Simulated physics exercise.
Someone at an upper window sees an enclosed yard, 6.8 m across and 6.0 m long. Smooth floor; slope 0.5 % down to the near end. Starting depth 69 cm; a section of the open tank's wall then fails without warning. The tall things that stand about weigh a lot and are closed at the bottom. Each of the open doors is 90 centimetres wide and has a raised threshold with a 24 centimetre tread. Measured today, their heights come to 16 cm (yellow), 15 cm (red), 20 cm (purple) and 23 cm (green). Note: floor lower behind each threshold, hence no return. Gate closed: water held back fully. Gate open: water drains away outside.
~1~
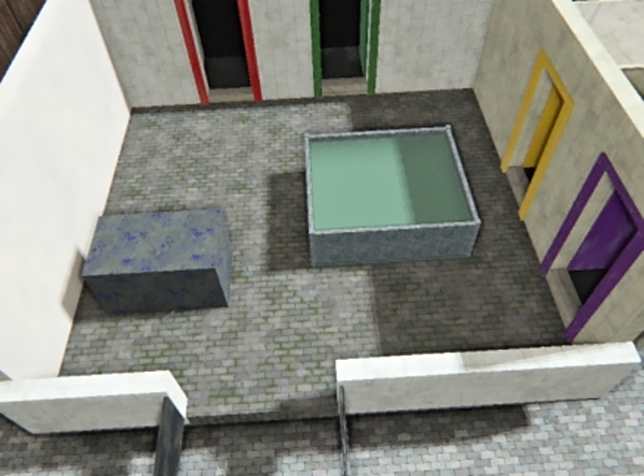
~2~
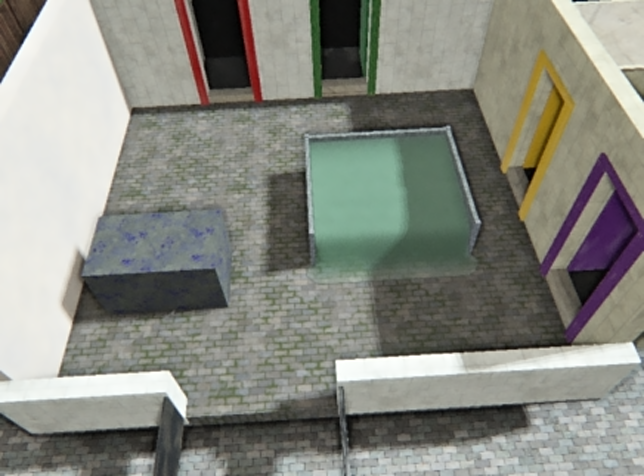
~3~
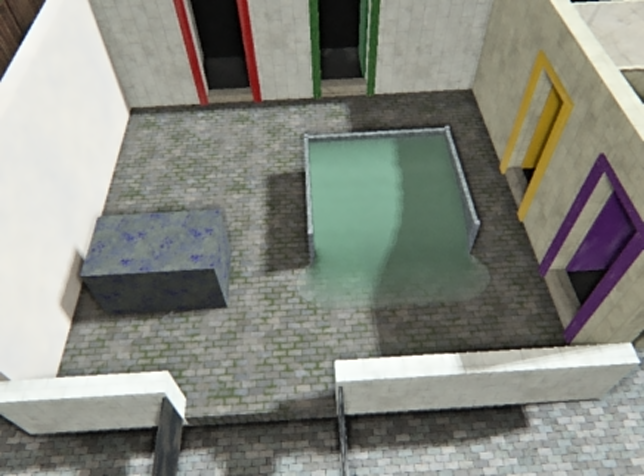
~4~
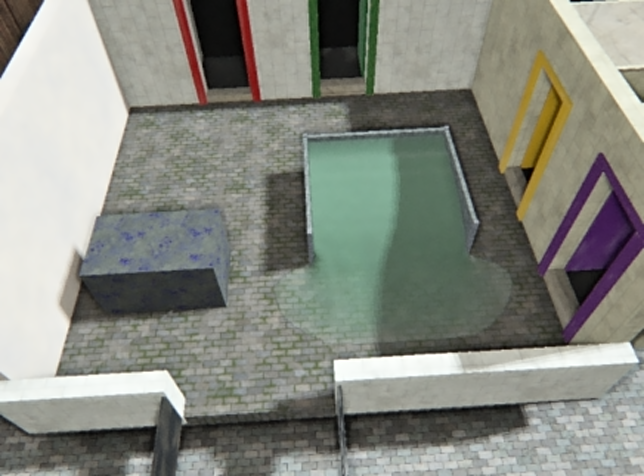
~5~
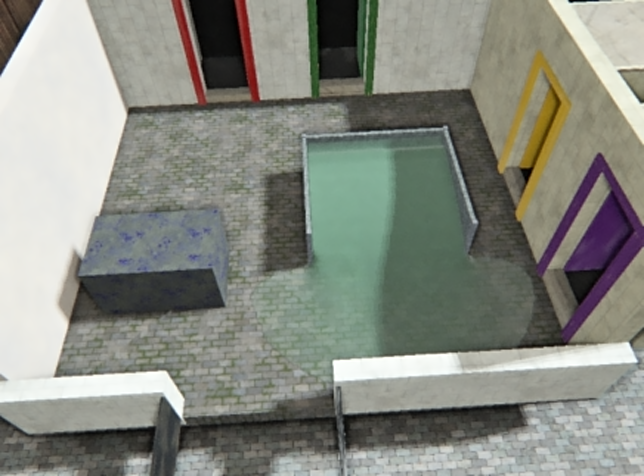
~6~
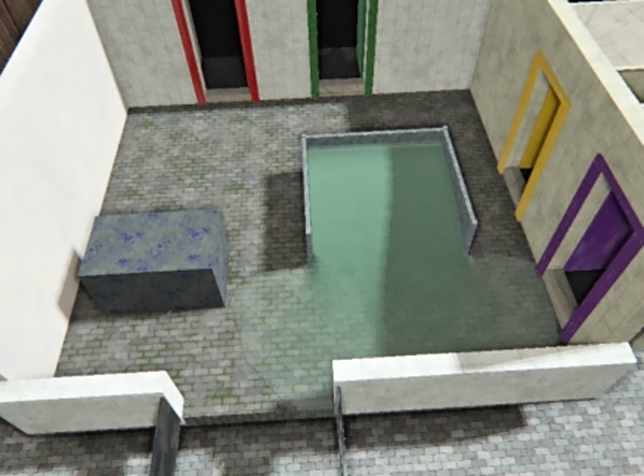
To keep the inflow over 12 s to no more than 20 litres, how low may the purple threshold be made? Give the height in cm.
No lower than about 26 cm.
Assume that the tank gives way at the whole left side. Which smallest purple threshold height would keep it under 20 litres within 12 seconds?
I'd say close to 9.0 cm.
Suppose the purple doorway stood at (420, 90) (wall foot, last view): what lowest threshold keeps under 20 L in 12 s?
Minimum: About 18 cm.
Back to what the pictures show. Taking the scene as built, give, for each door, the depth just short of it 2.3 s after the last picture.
Depths in cm - yellow: 7, red: 0, purple: 28, green: 0.
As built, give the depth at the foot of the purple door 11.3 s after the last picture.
Lab note: Depth approx. 6.0 cm.
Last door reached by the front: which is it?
The answer is the red door.
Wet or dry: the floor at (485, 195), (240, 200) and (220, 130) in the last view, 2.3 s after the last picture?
One by one: Drenched, clear, clear.
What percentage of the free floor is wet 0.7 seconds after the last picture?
About 25 per cent.
Then, 0.7 s after the last picture water covers 25 % of the floor, deepest (50 cm) near (399, 371); 8 cm at the purple door, 0 litres in over its 20 cm threshold.
Then, 2.3 s after the last picture water covers 40 % of the floor, deepest (34 cm) near (569, 374); 28 cm at the purple door, 32 litres in over its 20 cm threshold.
Then, 11.3 s after the last picture water covers 95 % of the floor, deepest (11 cm) near (158, 252); 6 cm at the purple door, 55 litres in over its 20 cm threshold.
At the purple door as built, the water peaked near 29 cm, 1.9 s after the last picture.
With a threshold of 22.5 cm, 37 litres would have come in within the 12 s; with 30 cm, 7 litres. So under 20 litres takes about 26 cm.
